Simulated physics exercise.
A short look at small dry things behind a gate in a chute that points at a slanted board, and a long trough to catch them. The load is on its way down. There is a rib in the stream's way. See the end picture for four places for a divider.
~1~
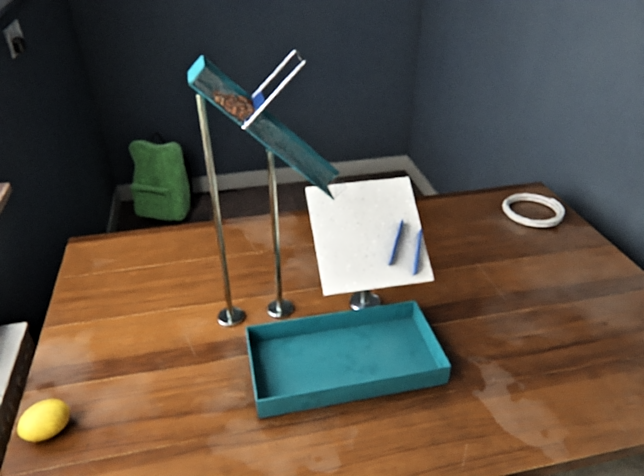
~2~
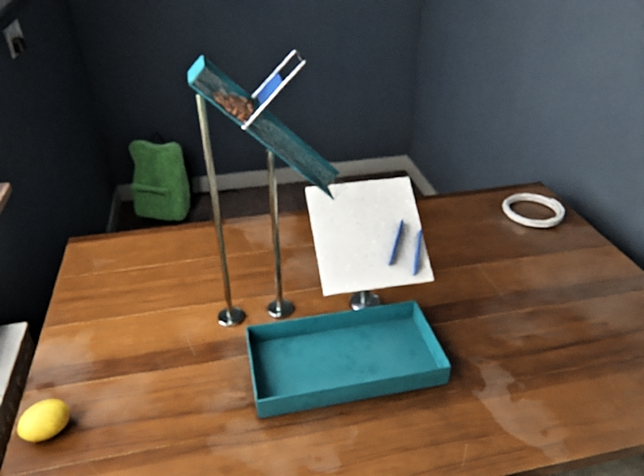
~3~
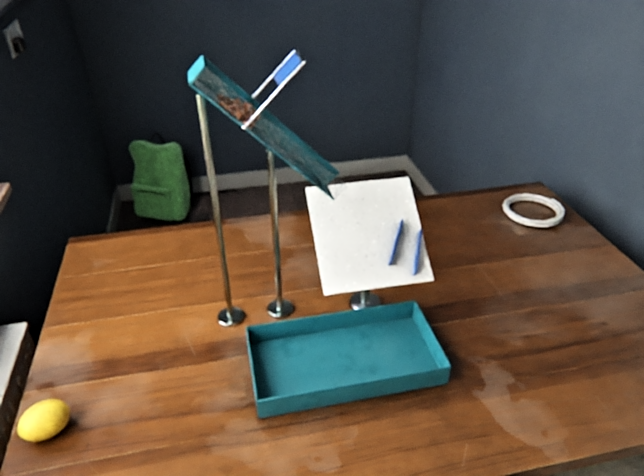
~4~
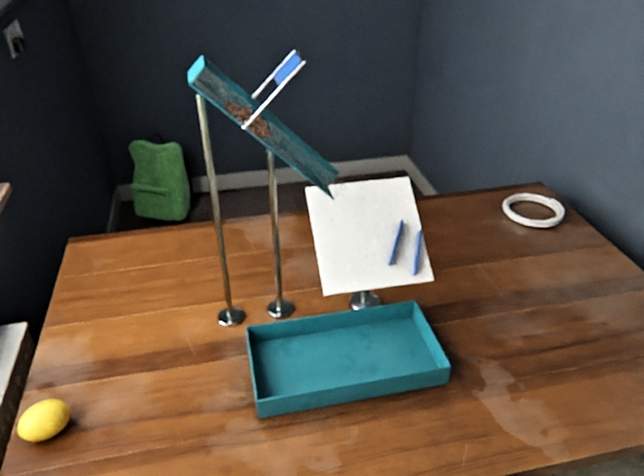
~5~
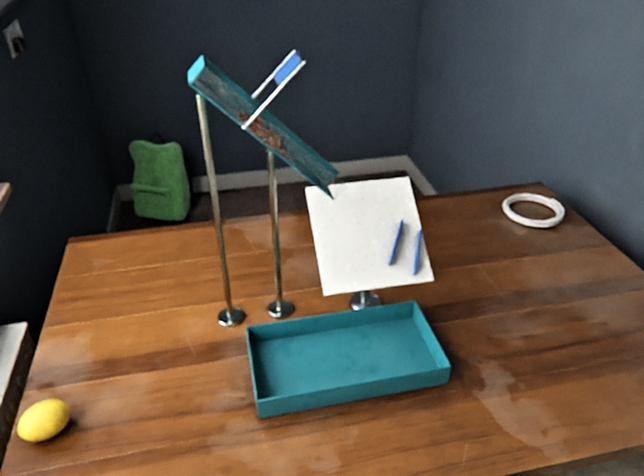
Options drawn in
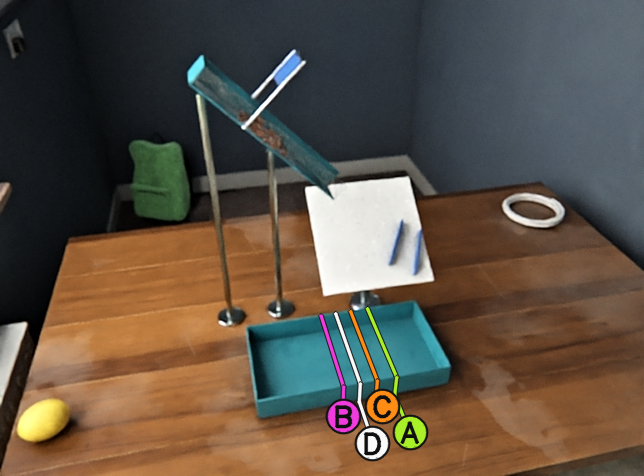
Small brown pieces shift a short way down a sloping teal chute on two metal posts after a blue gate slides up in its white frame, while the camera stays still. Below, seen from slightly above, a wooden table holds a tilted white board with two blue ribs and an empty teal trough. A yellow lemon sits at left, a white ring at right, and a green backpack-like object rests behind by dark walls.
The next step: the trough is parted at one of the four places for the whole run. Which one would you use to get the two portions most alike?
Line A does it best.
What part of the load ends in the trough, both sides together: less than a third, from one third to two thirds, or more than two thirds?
More than two thirds.
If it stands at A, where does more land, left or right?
The right side.
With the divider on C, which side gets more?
The right side.
On the marked copy, line A crosses the front rim at (396, 376); line B crosses the front rim at (343, 386); line C crosses the front rim at (377, 379); line D crosses the front rim at (360, 383).
For line A, of what is caught, about a quarter on the left of the divider, most on the right.
For line B, of what is caught, none on the left of the divider, all on the right.
For line C, of what is caught, a stray few on the left of the divider, nearly all on the right.
For line D, of what is caught, a stray few on the left of the divider, nearly all on the right.
